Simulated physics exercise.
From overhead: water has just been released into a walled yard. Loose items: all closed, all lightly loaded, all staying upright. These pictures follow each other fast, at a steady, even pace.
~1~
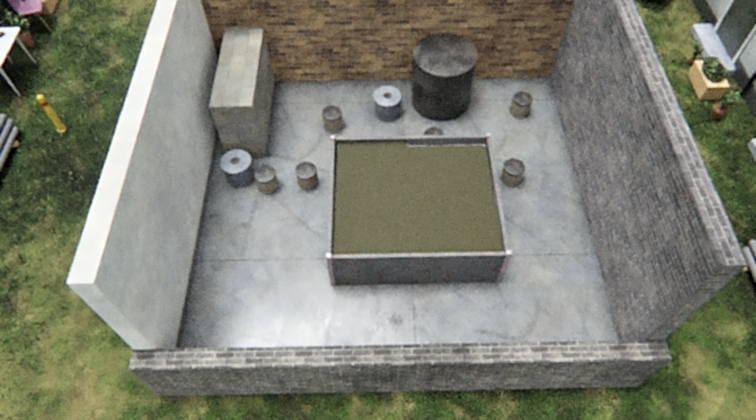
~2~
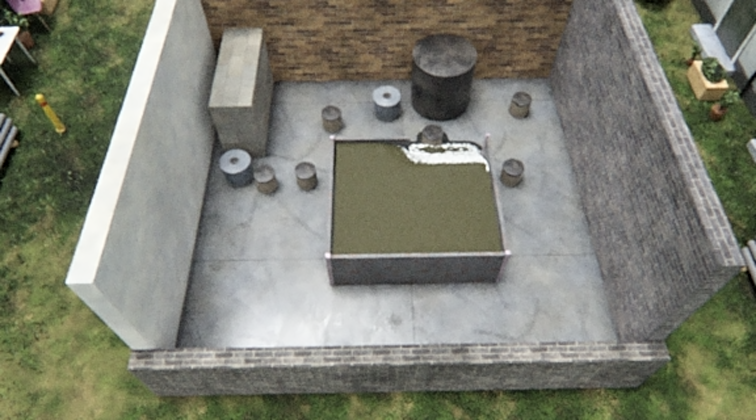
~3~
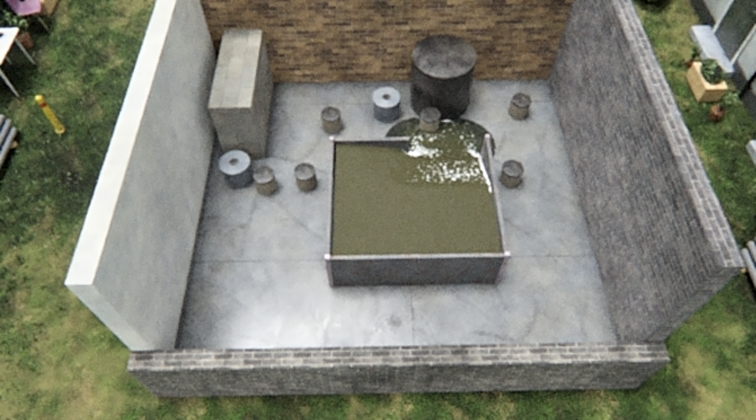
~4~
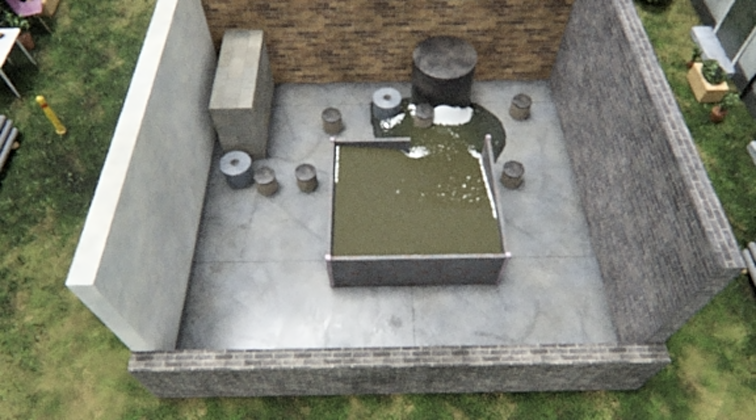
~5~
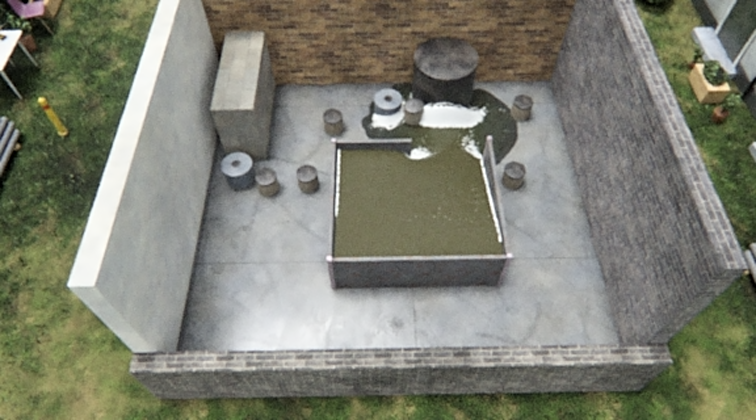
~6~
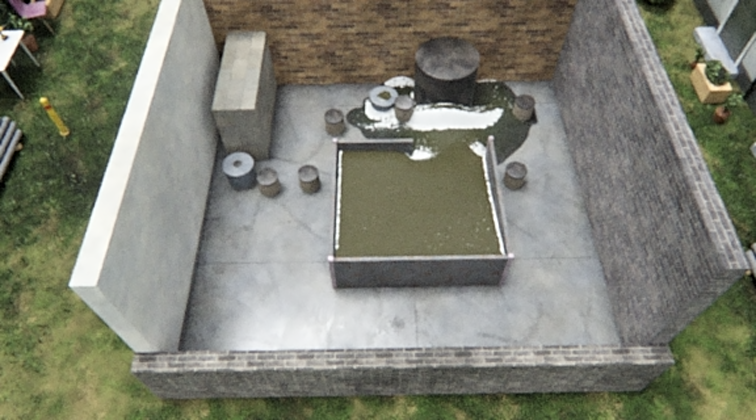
Murky water pours from the back of a square tank and spreads around nearby containers.
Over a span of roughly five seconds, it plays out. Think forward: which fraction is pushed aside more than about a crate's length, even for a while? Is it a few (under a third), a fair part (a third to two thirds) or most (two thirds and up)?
Most.
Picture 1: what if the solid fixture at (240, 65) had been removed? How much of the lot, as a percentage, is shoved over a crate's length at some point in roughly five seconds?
I reckon 90 percent.
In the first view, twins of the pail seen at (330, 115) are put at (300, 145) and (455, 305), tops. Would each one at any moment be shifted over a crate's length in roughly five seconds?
Went the distance, fell short.
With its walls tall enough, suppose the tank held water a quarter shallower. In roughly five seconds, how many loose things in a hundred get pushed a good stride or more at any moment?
Near 80 % of the lot.
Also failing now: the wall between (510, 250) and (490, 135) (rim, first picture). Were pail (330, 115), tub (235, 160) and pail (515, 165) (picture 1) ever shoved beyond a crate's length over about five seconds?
Outcome by item - displaced that far / short of that distance / displaced that far.
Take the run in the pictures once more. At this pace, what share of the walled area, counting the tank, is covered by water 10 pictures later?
45 %, give or take.
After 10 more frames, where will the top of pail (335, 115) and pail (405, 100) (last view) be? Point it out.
They end up at about pixels (275, 143) and (277, 114).
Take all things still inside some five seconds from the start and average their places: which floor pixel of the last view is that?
(359, 239).
A moment on, 3 of 8 are well off their spots; 1 afloat.
Next, 4 of 8 are well off their spots; 4 afloat.
Later, 6 of 8 are well off their spots; 3 afloat.
In the end, 6 of 8 are well off their spots, and 6 have been at some point; 5 afloat.
